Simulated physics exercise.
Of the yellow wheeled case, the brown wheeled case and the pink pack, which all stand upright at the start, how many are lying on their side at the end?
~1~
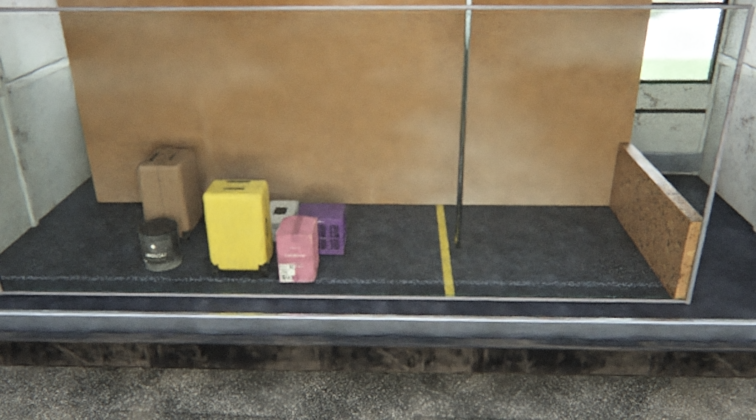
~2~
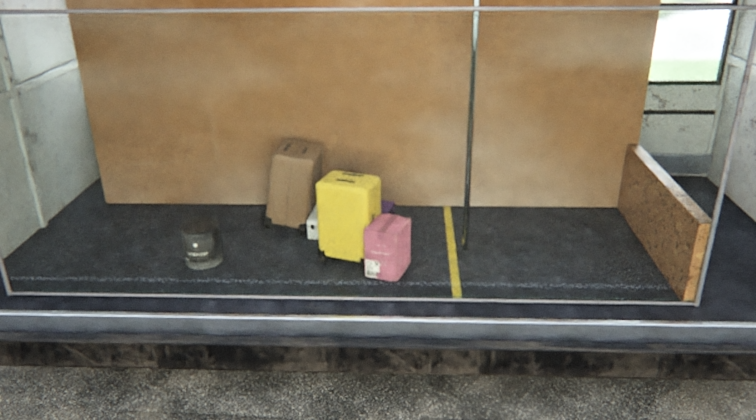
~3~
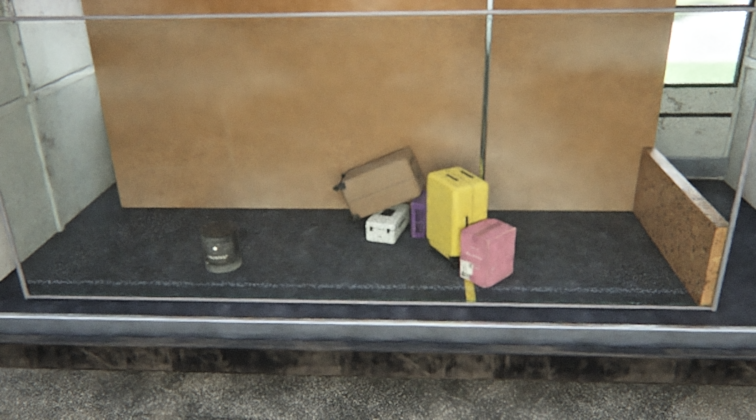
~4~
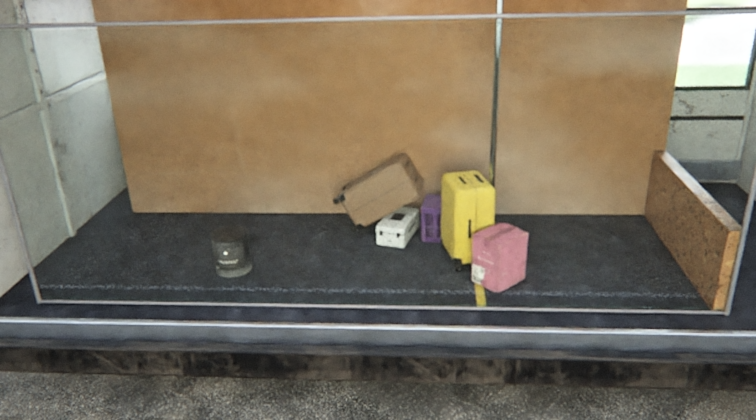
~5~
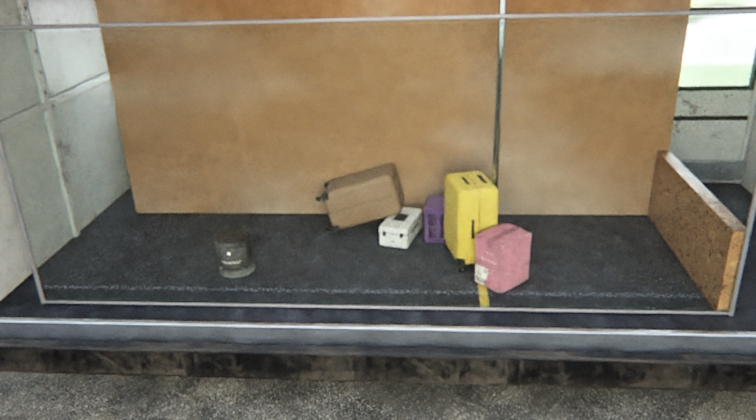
One of them is lying on its side at the end, the brown wheeled case.
